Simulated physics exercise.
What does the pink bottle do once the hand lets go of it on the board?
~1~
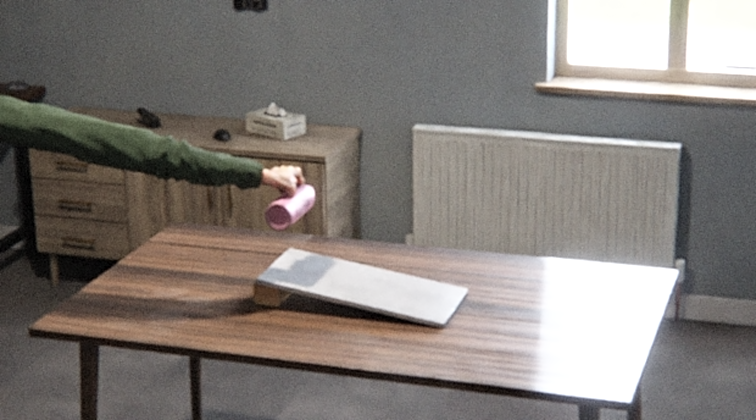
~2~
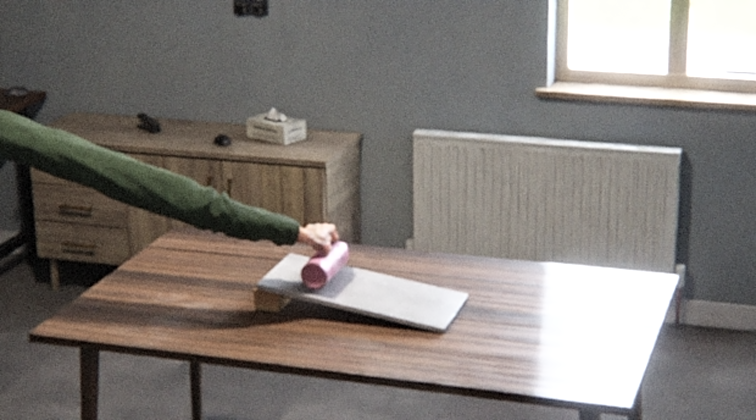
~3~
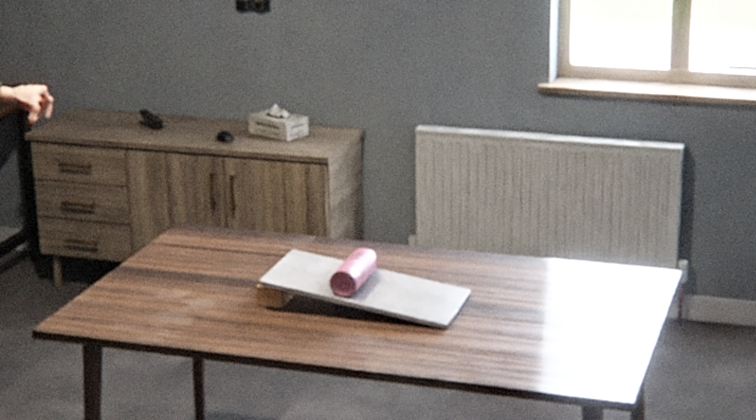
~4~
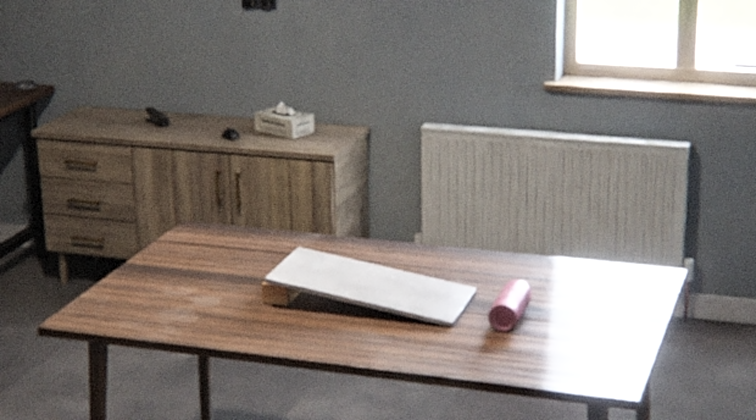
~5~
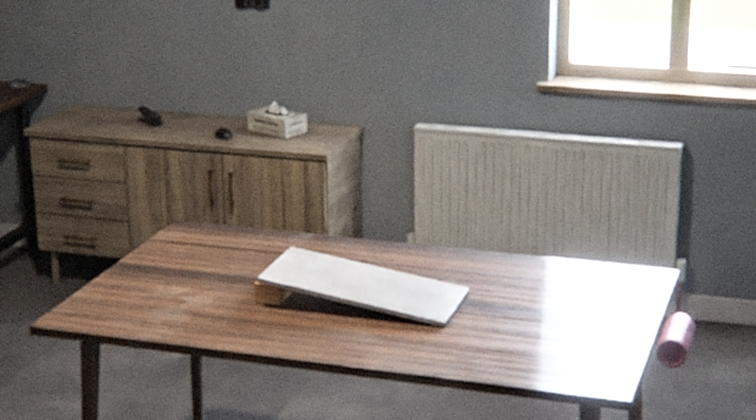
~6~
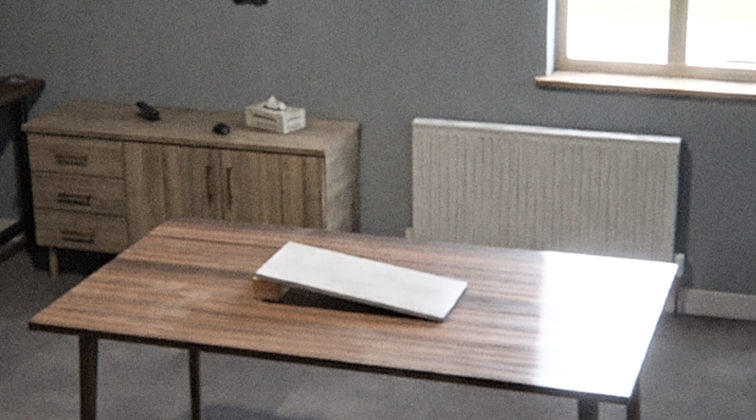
It goes down the sloping board, crosses the table to the right and drops off the edge.
